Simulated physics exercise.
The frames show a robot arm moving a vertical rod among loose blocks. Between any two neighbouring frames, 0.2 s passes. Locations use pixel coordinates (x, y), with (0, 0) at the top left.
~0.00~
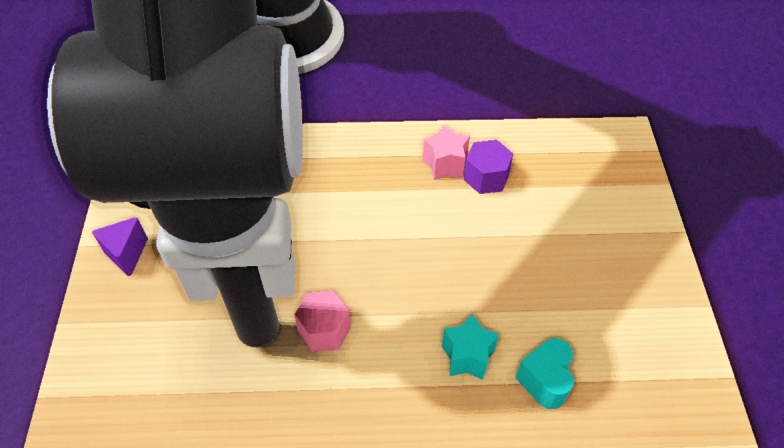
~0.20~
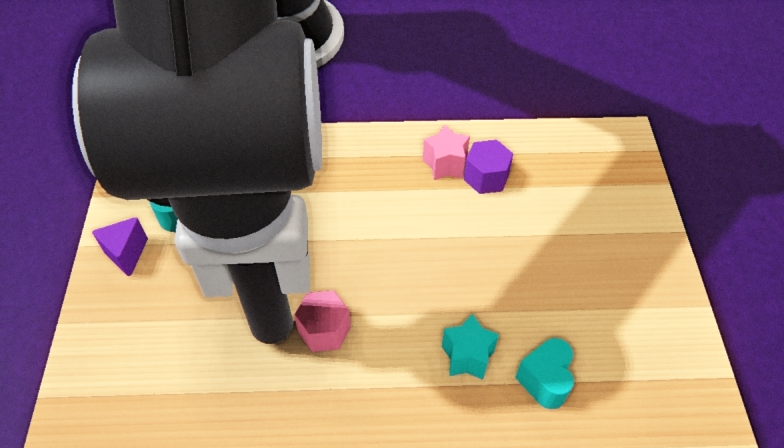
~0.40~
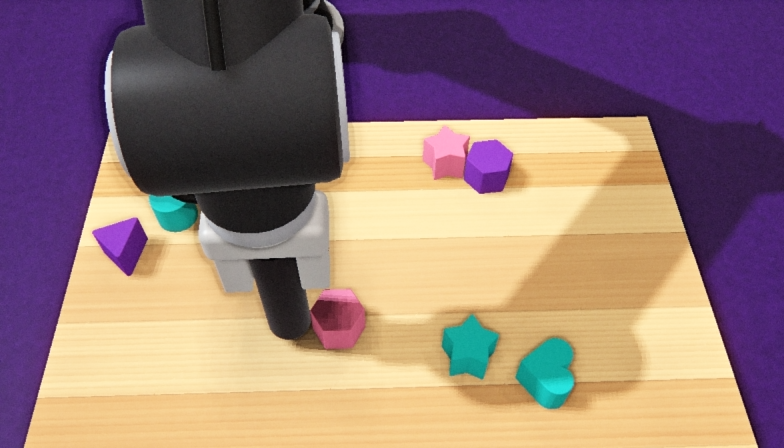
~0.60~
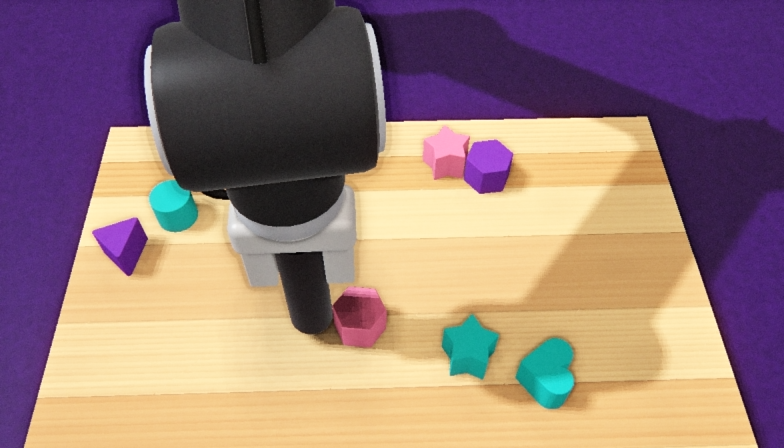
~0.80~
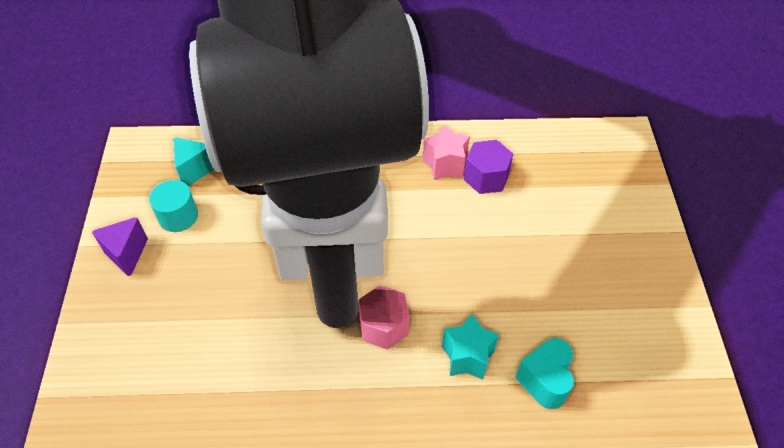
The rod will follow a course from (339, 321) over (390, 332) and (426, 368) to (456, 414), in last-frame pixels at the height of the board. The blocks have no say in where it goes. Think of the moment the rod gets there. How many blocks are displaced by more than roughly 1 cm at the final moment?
Most likely two.
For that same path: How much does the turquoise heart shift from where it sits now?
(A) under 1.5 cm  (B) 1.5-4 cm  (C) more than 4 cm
My pick is A.
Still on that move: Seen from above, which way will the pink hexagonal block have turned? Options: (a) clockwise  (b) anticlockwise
b: Anticlockwise.
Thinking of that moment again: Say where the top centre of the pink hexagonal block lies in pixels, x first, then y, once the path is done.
At (465, 326).
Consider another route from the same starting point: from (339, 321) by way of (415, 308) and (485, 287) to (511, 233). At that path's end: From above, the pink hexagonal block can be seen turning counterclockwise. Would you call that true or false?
False
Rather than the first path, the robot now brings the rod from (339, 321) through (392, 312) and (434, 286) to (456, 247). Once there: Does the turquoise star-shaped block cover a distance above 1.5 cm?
No, I don't think so.
On the path given first. One third of the way, rod (391, 323); pink hexagonal block (437, 318); turquoise star-shaped block (476, 345), turned 15° anticlockwise.
Two thirds of the way, rod (427, 360); pink hexagonal block (465, 326), turned 15° anticlockwise; turquoise star-shaped block (501, 356), turned 20° anticlockwise.
At the end, rod (458, 406); pink hexagonal block (465, 326), turned 20° anticlockwise; turquoise star-shaped block (501, 357), turned 20° anticlockwise; turquoise heart still.
